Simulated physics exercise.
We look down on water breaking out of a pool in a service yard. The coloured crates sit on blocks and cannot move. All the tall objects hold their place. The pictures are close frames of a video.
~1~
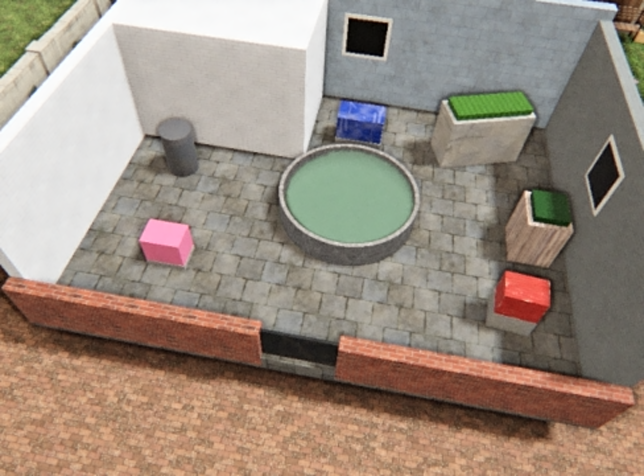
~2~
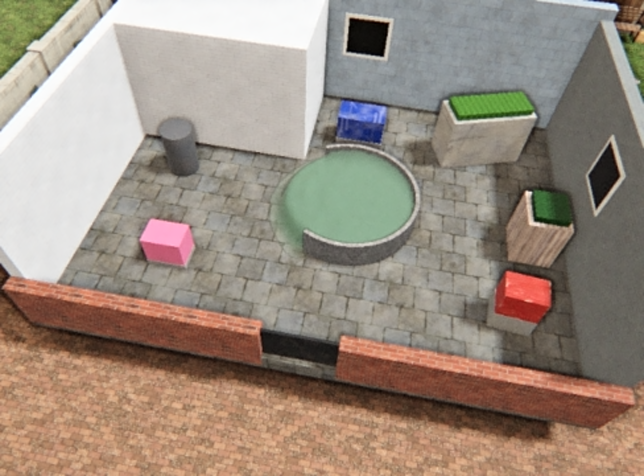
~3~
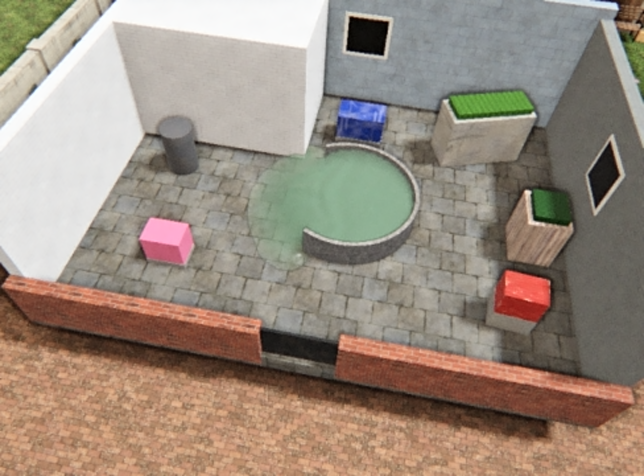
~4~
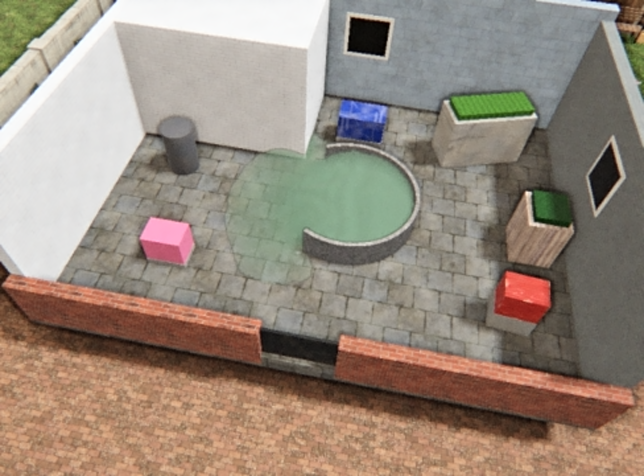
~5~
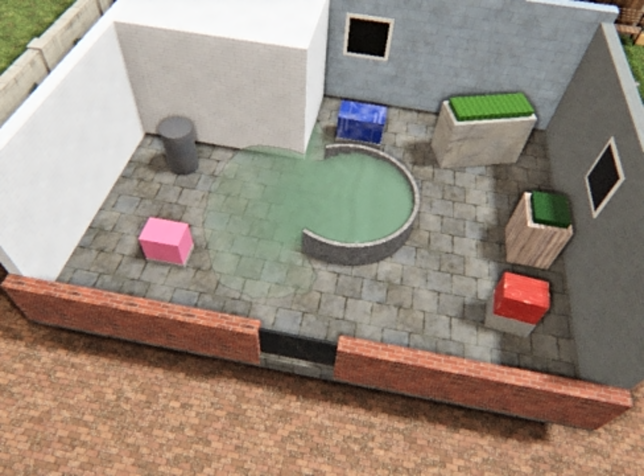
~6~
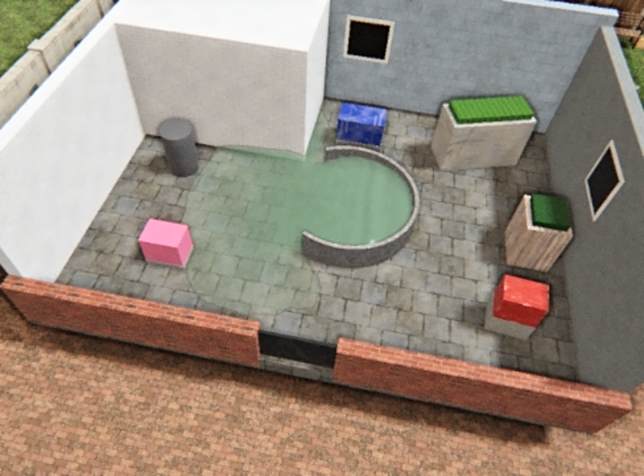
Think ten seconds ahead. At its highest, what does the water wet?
In the end: The pink crate gets wet; the red crate stays dry; the blue crate stays dry.
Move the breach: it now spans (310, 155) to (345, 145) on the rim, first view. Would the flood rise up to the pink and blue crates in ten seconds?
In short: The pink one remains dry; the blue one gets wet.
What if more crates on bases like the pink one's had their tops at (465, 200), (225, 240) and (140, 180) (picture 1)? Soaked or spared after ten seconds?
One after the other: Stays dry, is wetted, takes water.
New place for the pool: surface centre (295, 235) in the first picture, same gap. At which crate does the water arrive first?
That is the pink crate.
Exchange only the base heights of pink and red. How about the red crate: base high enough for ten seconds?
One by one: Red crate is topped.
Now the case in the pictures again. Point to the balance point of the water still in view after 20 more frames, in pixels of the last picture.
Around (220, 216).
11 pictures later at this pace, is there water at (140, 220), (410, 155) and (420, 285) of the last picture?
As listed: Covered, no water, dry.
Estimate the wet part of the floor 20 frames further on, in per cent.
About 45 per cent.
A moment on, water covers 30 % of the floor; the pink crate water round its plinth, the red crate not reached, the blue crate water round its plinth.
Next, water covers 35 % of the floor; the pink crate water round its plinth, the red crate not reached, the blue crate water round its plinth.
Then, water covers 45 % of the floor; the pink crate water round its plinth, the red crate not reached, the blue crate water round its plinth.
Later, water covers 60 % of the floor; the pink crate water round its plinth, the red crate not reached, the blue crate water round its plinth.
In the end, water covers 85 % of the floor; the pink crate was topped, the red crate stayed above the water, the blue crate stayed above the water.
